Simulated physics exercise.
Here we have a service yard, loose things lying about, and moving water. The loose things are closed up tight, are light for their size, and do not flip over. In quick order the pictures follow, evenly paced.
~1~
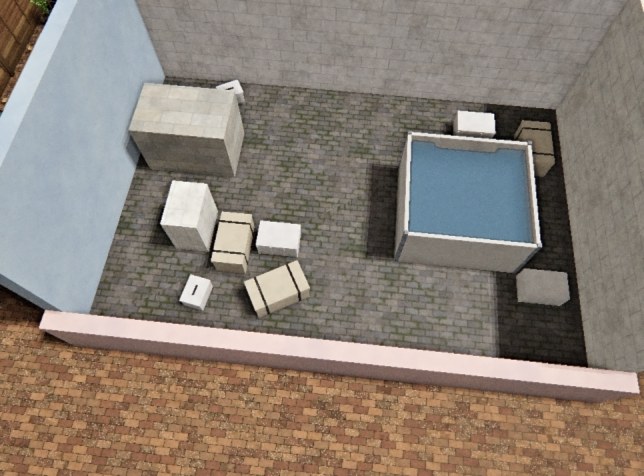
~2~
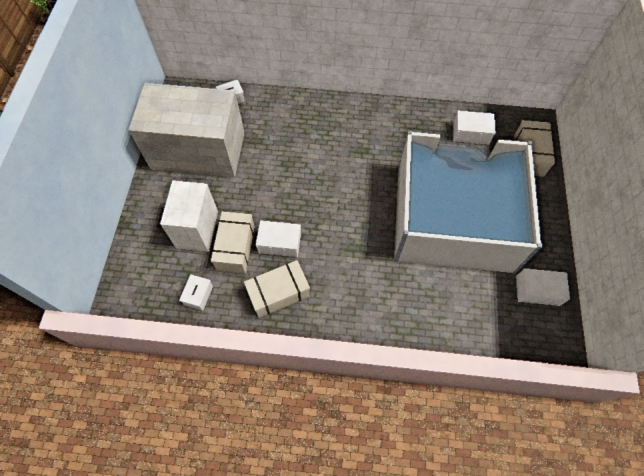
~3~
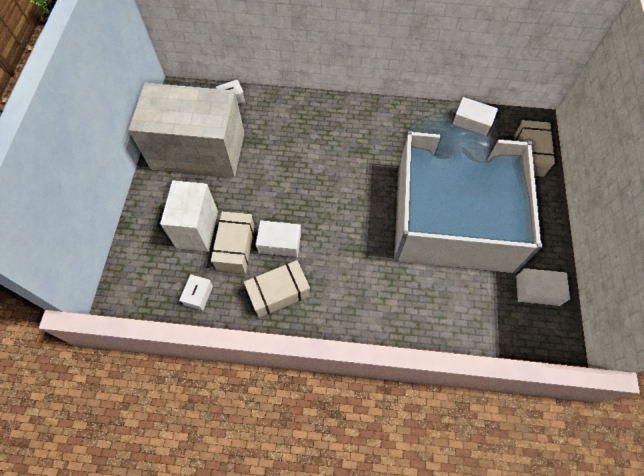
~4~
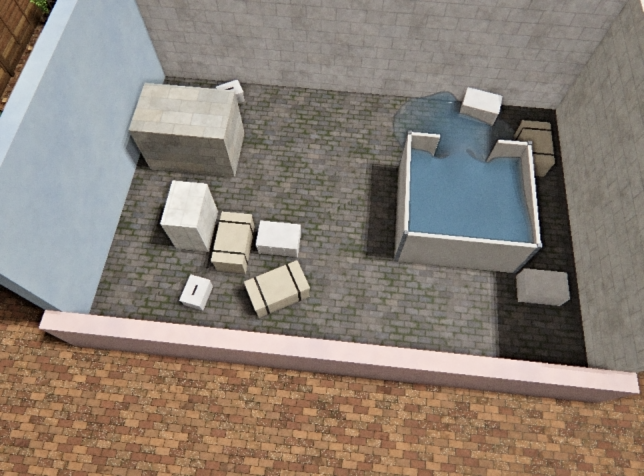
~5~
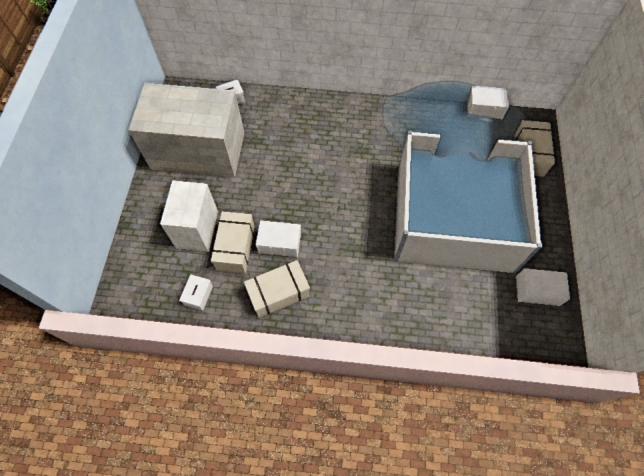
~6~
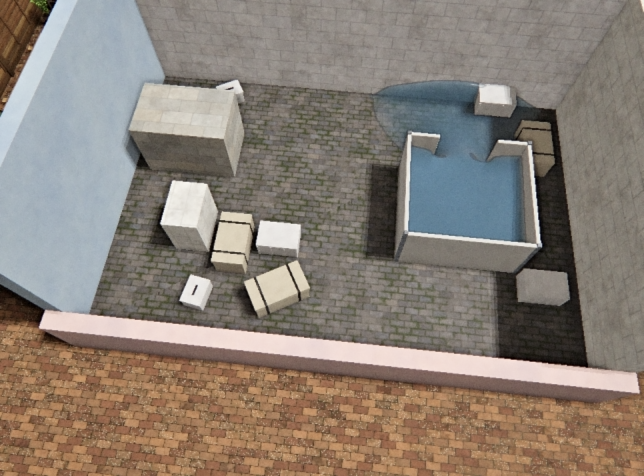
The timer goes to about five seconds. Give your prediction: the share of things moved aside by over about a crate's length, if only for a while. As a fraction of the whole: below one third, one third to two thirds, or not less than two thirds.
A third to two thirds.
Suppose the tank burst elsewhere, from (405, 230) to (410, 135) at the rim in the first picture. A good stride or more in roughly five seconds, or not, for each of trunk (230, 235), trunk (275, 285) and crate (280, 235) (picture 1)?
Lab note - in sequence: Travelled far enough; travelled far enough; travelled far enough.
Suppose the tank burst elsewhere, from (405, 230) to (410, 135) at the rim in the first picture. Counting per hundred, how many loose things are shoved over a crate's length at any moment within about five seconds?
I'd say around 60 per cent.
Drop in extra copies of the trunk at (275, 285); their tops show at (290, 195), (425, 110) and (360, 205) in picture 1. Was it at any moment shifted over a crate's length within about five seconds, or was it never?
Outcome per entry: Stays where it is / knocked aside / stays where it is.
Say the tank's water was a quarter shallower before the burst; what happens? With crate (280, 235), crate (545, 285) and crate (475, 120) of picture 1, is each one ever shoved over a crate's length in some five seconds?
Item by item: Missed the mark, then cleared the mark, then cleared the mark.
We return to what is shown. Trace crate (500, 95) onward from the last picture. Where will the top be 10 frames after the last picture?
Roughly (553, 115).
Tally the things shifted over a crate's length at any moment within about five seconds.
Result - 4.
A moment on, 1 of 8 are well off their spots; 1 afloat.
Next, 2 of 8 are well off their spots; 1 afloat.
Later, 3 of 8 are well off their spots; 3 afloat.
In the end, 4 of 8 are well off their spots, and 4 have been at some point; 5 afloat.
